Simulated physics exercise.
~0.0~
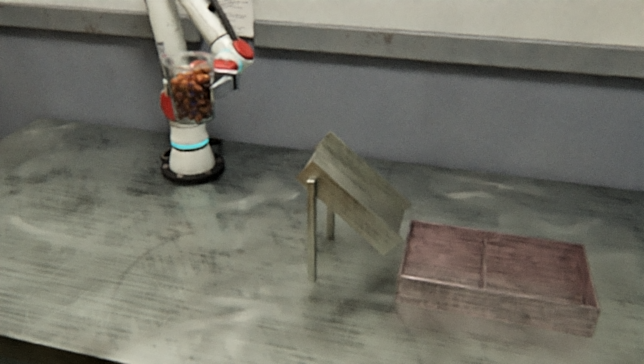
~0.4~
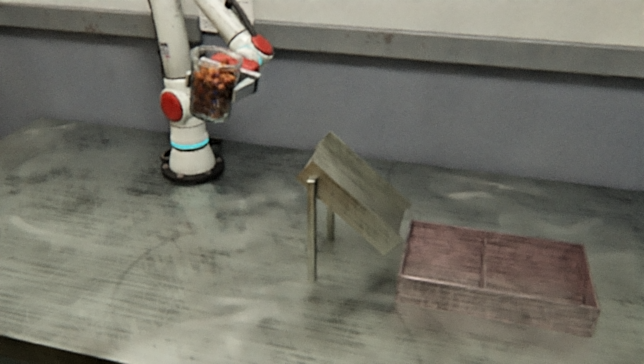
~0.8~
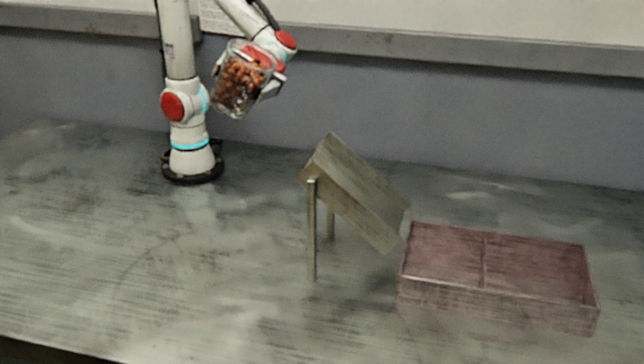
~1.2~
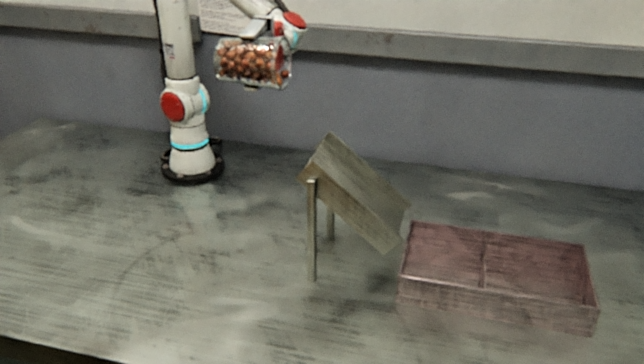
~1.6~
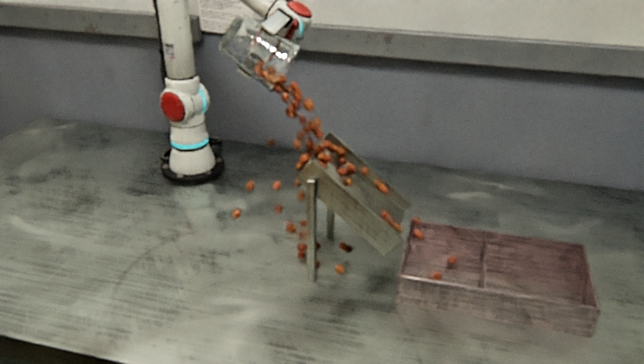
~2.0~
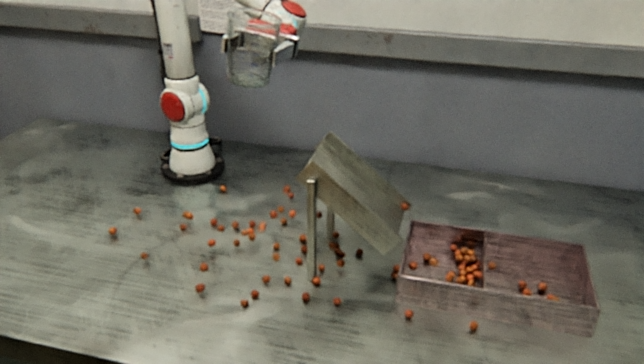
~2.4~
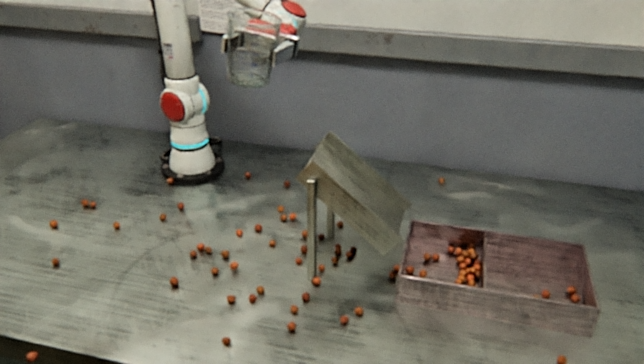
A robot arm carries a clear beaker of hazelnuts to the right and tips it over a sloping chute, spilling them down it and around it. Many end up scattered across the table, while others settle in the divided box, mostly in its left part, as the emptied beaker turns back nearly upright.
